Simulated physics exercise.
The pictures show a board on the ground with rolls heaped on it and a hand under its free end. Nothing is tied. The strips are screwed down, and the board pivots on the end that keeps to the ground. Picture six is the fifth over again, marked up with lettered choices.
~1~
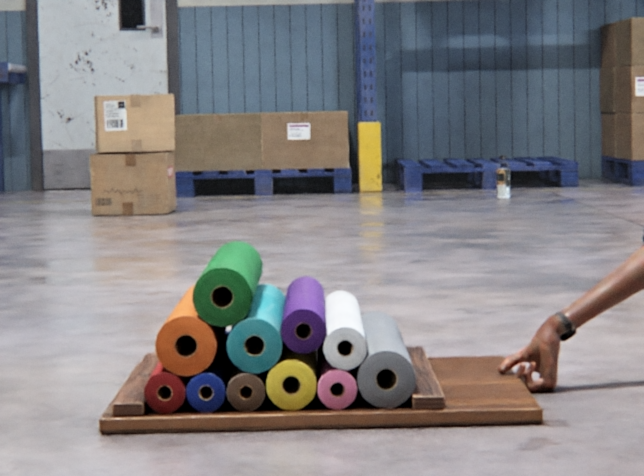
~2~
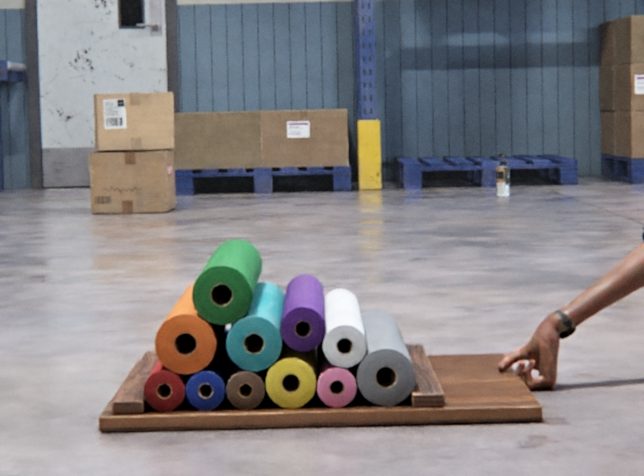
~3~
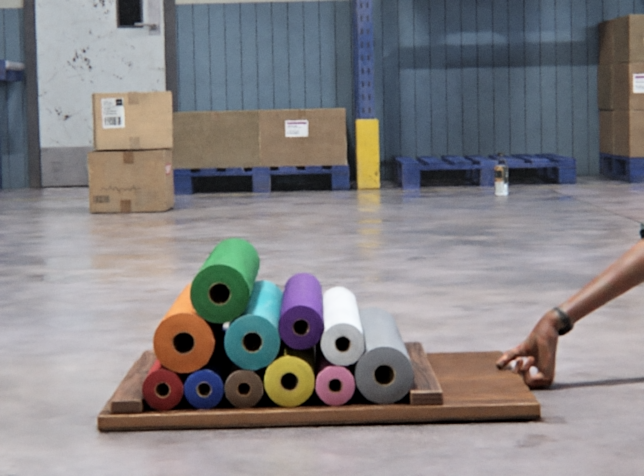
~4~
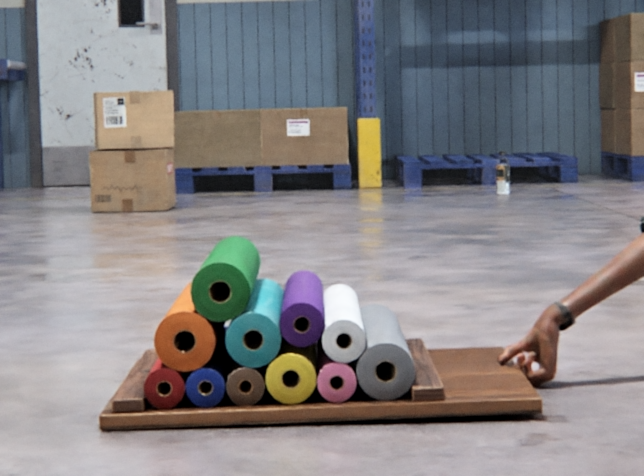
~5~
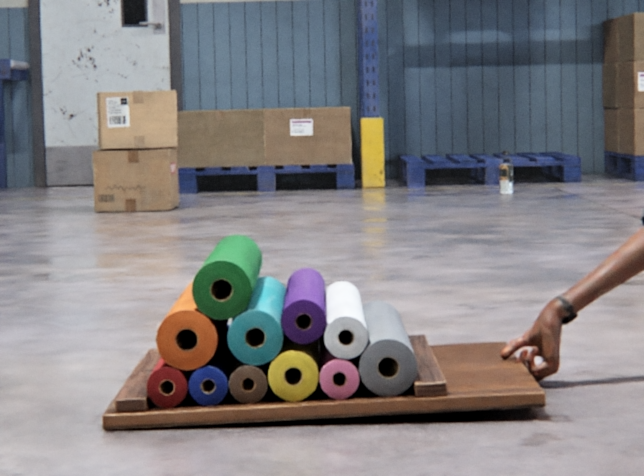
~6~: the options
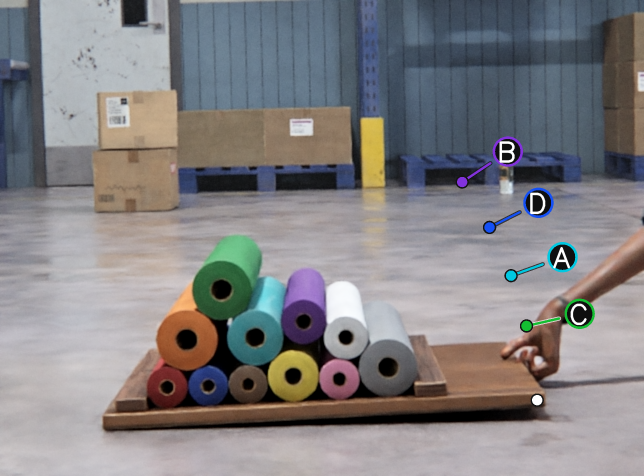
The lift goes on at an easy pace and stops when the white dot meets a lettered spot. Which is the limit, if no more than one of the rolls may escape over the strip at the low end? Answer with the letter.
Stop at C.
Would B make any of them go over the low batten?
Yes, at B.
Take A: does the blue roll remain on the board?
The blue roll: Yes.
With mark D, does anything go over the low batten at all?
At D: Yes.
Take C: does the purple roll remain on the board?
The purple roll: Yes.
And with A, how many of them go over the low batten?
It comes to four.
On the marked copy, A at (511, 276); B at (462, 182); C at (526, 326); D at (490, 228); the white dot at (537, 400).
With C. Early on, board at 11°.
Further on, board at 12°.
At the end, board at 12°, none over the low batten.
As for the rest, A four over the low batten (turquoise, purple, orange, green); B four over the low batten (turquoise, purple, orange, green); D four over the low batten (turquoise, purple, orange, green).
